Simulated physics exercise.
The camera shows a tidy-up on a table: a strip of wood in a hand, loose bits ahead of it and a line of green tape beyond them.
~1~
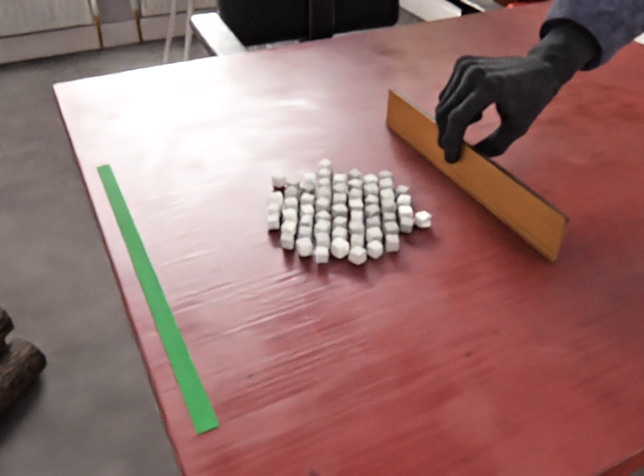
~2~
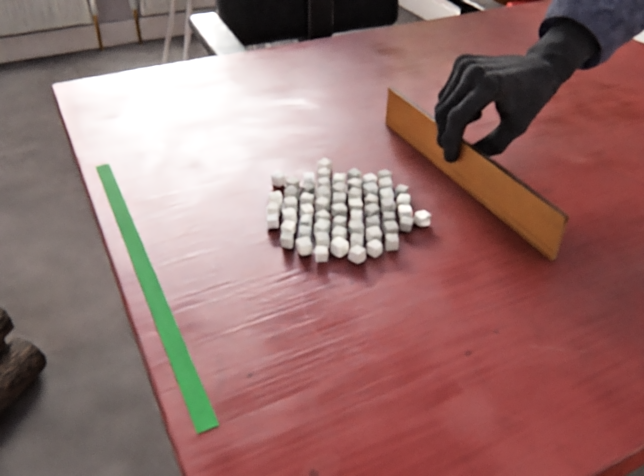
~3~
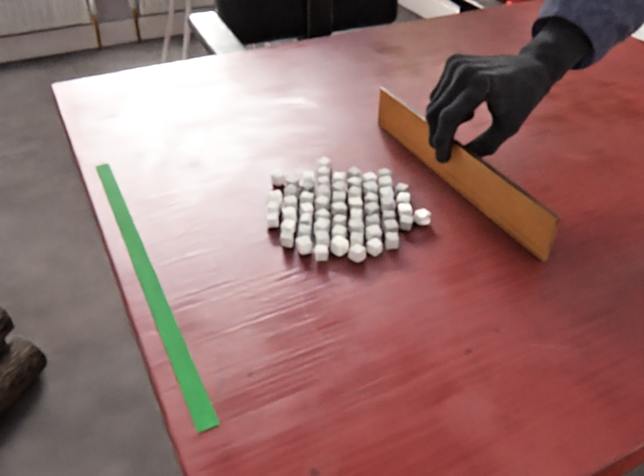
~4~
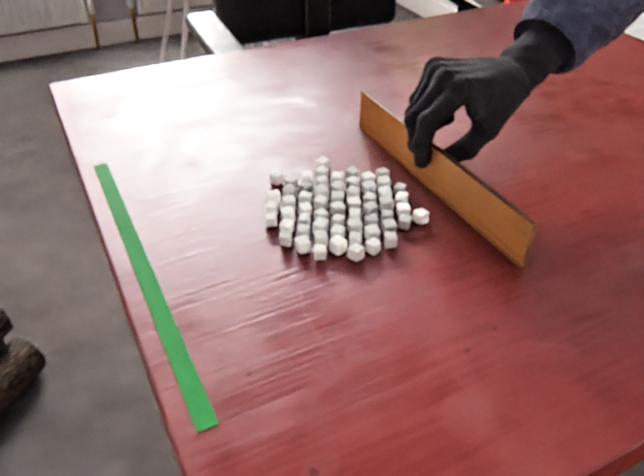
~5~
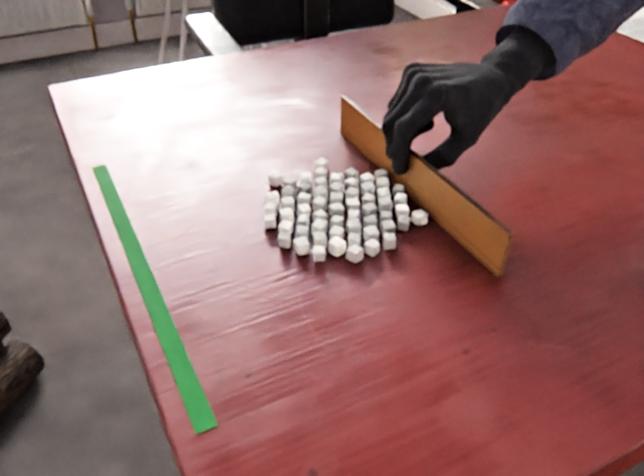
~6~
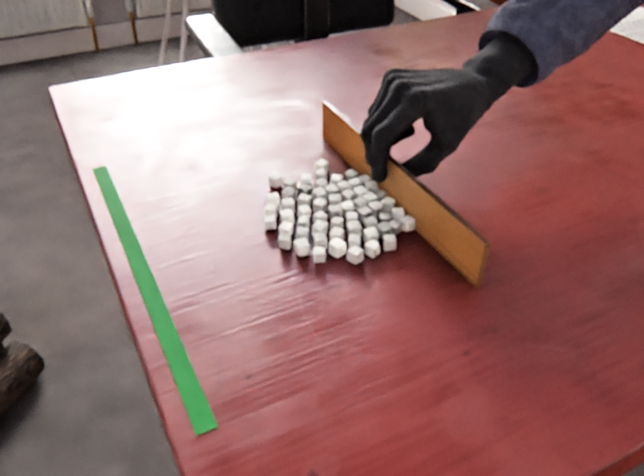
A black-gloved hand slides a wooden strip left across a red table into small whitish cubes.
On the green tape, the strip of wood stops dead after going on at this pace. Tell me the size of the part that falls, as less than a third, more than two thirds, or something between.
What stays on the table will be below a third.
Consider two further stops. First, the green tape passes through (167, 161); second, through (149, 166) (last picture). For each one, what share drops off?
Roughly 10 per cent the first time and 20 per cent the second.
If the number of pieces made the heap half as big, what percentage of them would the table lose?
It would be roughly 80 percent.
Shortly afterwards, strip of wood still moving, near (266, 194); heap all on the table, its front near (155, 250).
Next, strip of wood stopped at the green tape; heap the bulk over the edge.
In the end, strip of wood stopped at the green tape; heap the bulk over the edge.
